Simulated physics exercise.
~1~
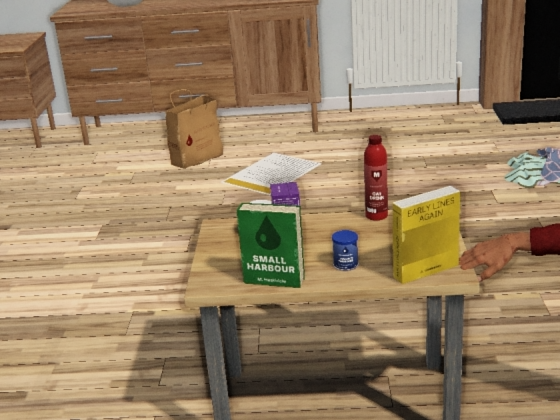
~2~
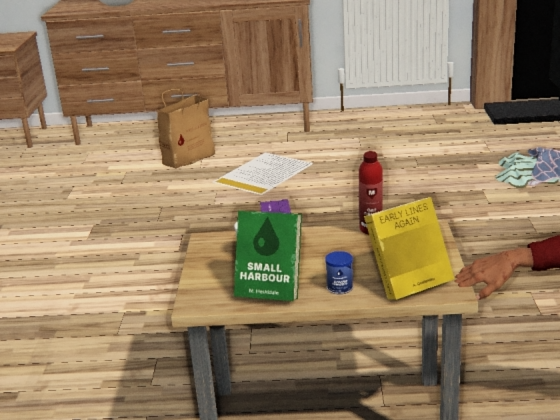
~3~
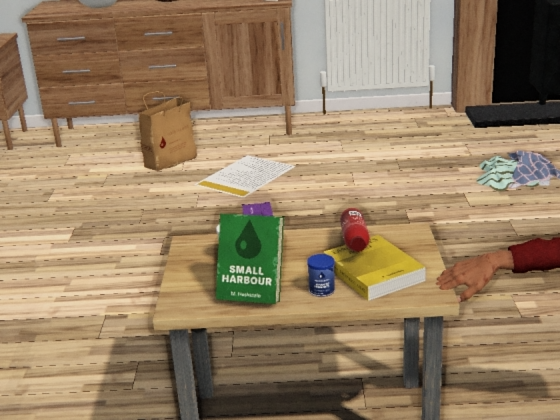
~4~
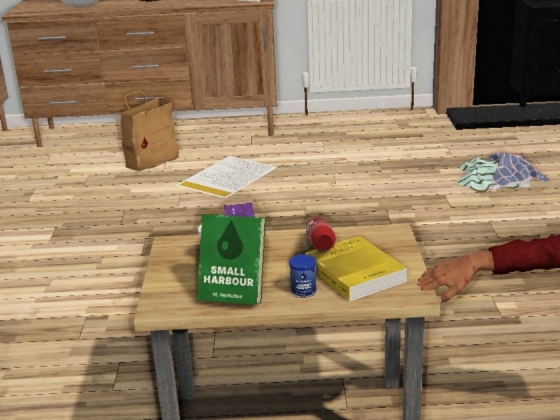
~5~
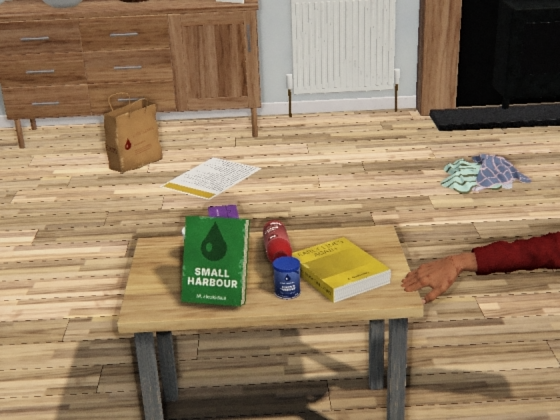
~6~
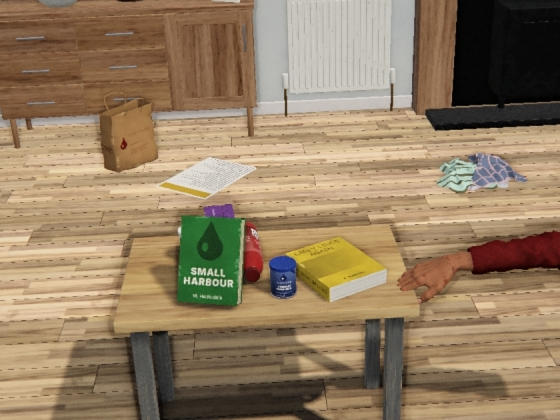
A side table jolts towards us on a wooden floor, carrying an upright yellow book, a red bottle, a small blue tin, a green book titled Small Harbour and a purple carton behind it, while a red-sleeved arm reaches in from the right with its hand at the table's edge. The yellow book and the bottle tilt. The book then falls flat on the tabletop, and the bottle topples behind it. The bottle rolls left, passing behind the blue tin. It ends on its side behind the green book, which stays standing beside the upright tin, with the yellow book lying flat.
